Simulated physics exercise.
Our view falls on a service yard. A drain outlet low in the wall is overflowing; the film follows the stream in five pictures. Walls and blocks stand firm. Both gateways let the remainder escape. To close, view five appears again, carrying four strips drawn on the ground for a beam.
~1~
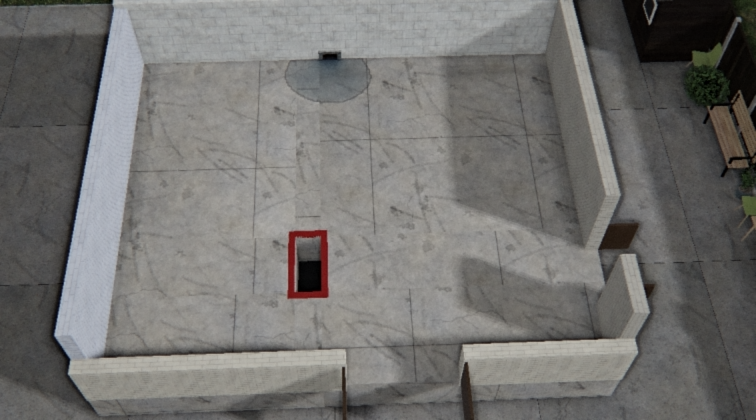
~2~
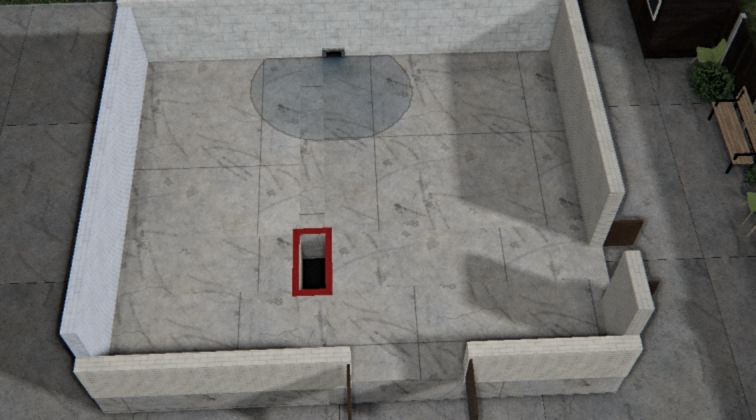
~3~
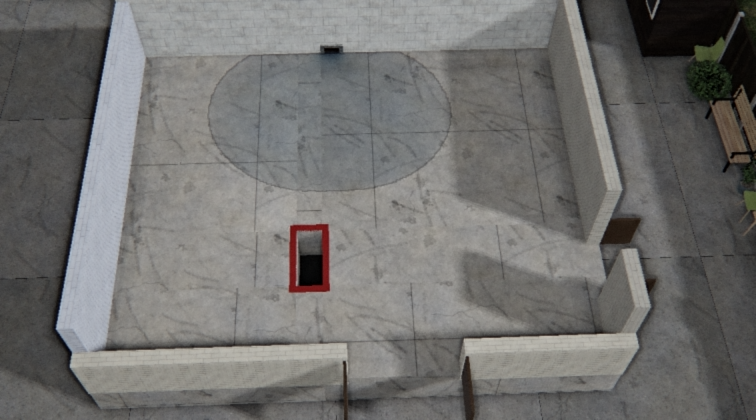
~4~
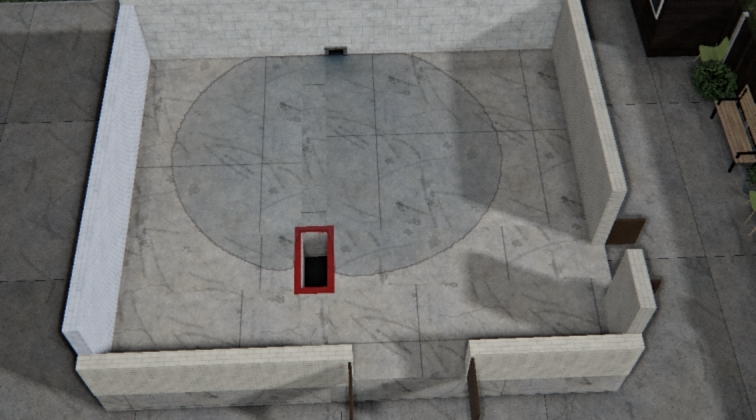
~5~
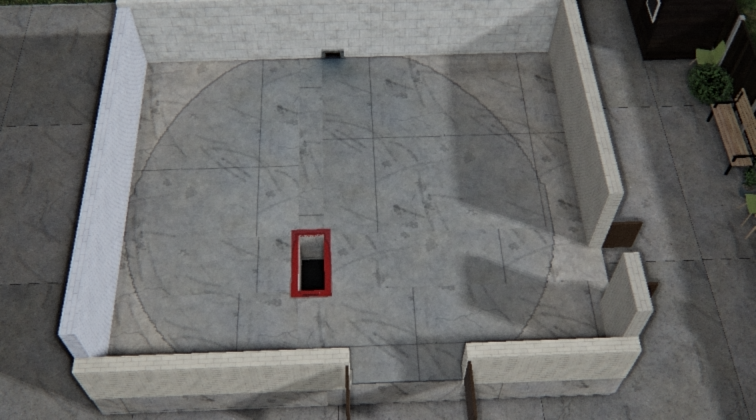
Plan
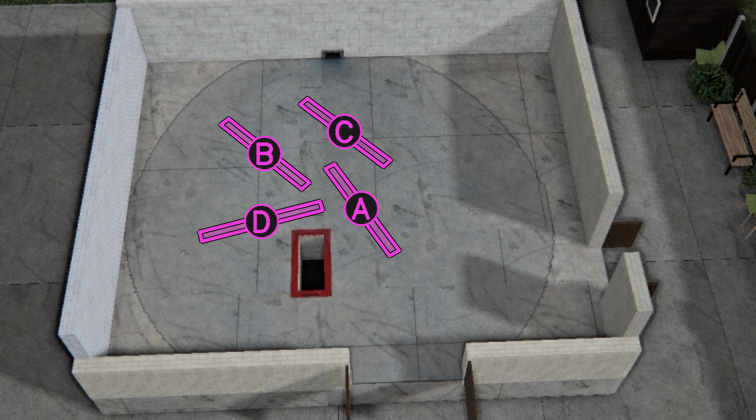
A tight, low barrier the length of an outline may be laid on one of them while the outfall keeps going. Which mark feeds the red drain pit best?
A is best.
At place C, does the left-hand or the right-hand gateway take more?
The left one.
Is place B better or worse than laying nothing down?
Worse.
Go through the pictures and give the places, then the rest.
Outfall at (330, 56); red drain pit at (308, 264); open gate at (590, 277); open gate at (403, 369); 3 % of the ground under water, visible out to (351, 95); red drain pit still dry, in the first frame.
In the second frame, 10 % of the ground under water, visible out to (369, 133); red drain pit still dry.
In the third frame, 23 % of the ground under water, visible out to (294, 186); red drain pit still dry.
In the fourth frame, 43 % of the ground under water, visible out to (409, 262); red drain pit taking water.
In the fifth frame, 71 % of the ground is wet; red drain pit taking water.
In magenta, A from (329, 166) to (394, 253); B from (224, 121) to (305, 185); C from (303, 101) to (387, 163); D from (200, 236) to (321, 205).
Choosing A, about 14 % of the stream goes into the red drain pit, about 84 % out by the gates.
Choosing B, about 9 % of the stream goes into the red drain pit, about 88 % out by the gates.
Choosing C, about 9 % of the stream goes into the red drain pit, about 90 % out by the gates.
Choosing D, about 10 % of the stream goes into the red drain pit, about 89 % out by the gates.
